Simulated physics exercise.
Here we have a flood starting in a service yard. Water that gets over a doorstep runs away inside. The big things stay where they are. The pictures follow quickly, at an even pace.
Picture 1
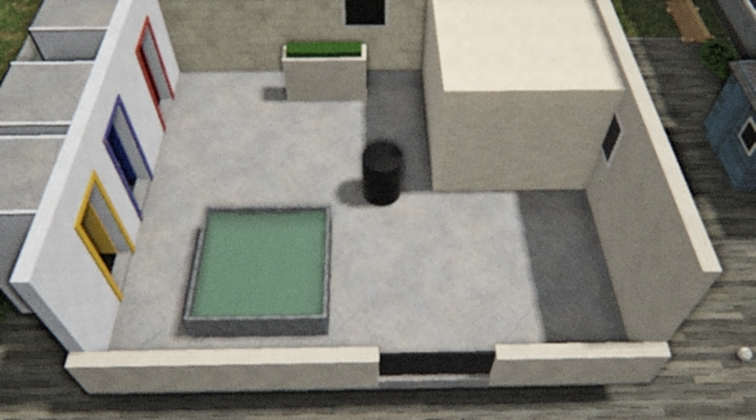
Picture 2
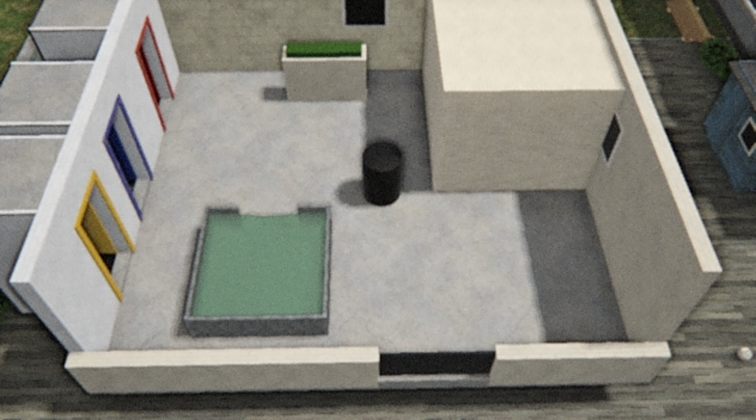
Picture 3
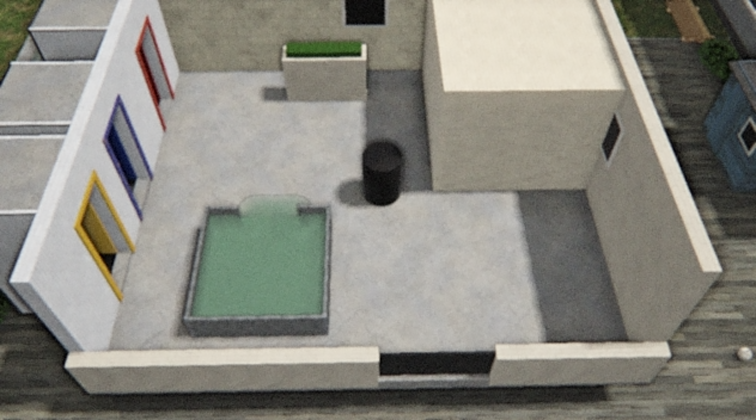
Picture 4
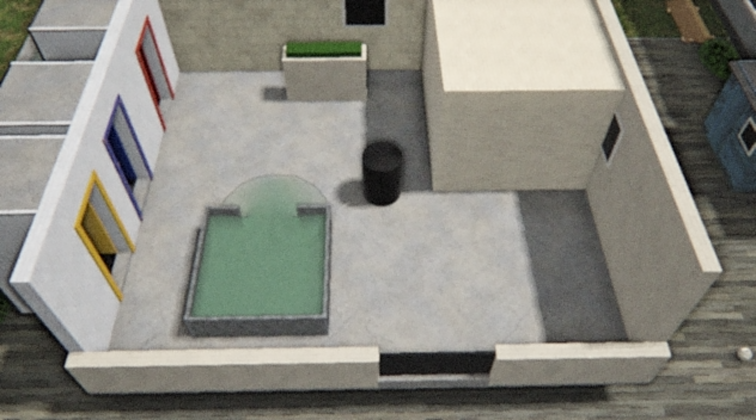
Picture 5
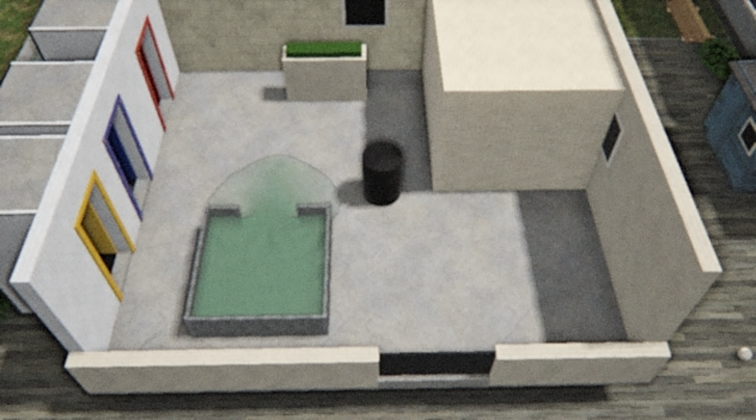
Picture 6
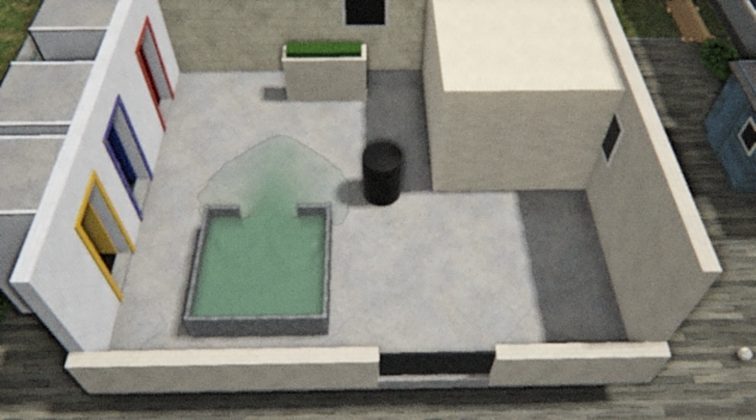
Green water lies still in an open rectangular tank in a walled yard, then a gap appears in the tank's far side. Water pours out through it, first as a small bulge, then as a thin, widening fan that spreads across the pale floor beside a black barrel, which stays still.
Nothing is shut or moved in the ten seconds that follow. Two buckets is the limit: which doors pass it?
One by one: The yellow door admits no more than that; the blue door admits no more than that; the red door lets in a lot.
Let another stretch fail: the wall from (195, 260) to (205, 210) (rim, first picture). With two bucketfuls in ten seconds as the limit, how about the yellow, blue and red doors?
Then: The yellow door is over; the blue door floods; the red door keeps below it.
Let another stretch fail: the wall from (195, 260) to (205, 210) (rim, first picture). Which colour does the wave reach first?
The door marked yellow.
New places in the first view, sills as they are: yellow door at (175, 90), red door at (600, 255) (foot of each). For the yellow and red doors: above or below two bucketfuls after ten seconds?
My reading: The yellow door passes that mark, the red door holds.
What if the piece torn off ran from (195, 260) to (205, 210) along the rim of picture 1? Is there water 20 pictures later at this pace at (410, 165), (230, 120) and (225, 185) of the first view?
One after the other: Clear, flooded, no water.
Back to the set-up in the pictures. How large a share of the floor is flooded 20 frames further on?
Some 45 per cent.
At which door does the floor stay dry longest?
That is the one in yellow.
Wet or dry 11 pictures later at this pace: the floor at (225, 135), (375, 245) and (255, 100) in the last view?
In turn: Wet, dry, flooded.
A moment on, water covers 20 % of the floor; the yellow door not reached, the blue door not reached, the red door not reached.
Next, water covers 35 % of the floor; the yellow door not reached, the blue door not reached, the red door wet at the sill, nothing in.
Then, water covers 45 % of the floor; the yellow door not reached, the blue door wet at the sill, nothing in, the red door under two buckets in.
Later, water covers 50 % of the floor; the yellow door not reached, the blue door wet at the sill, nothing in, the red door over two buckets in.
In the end, water covers 75 % of the floor; the yellow door wet at the sill, nothing in, the blue door wet at the sill, nothing in, the red door far over two buckets in.
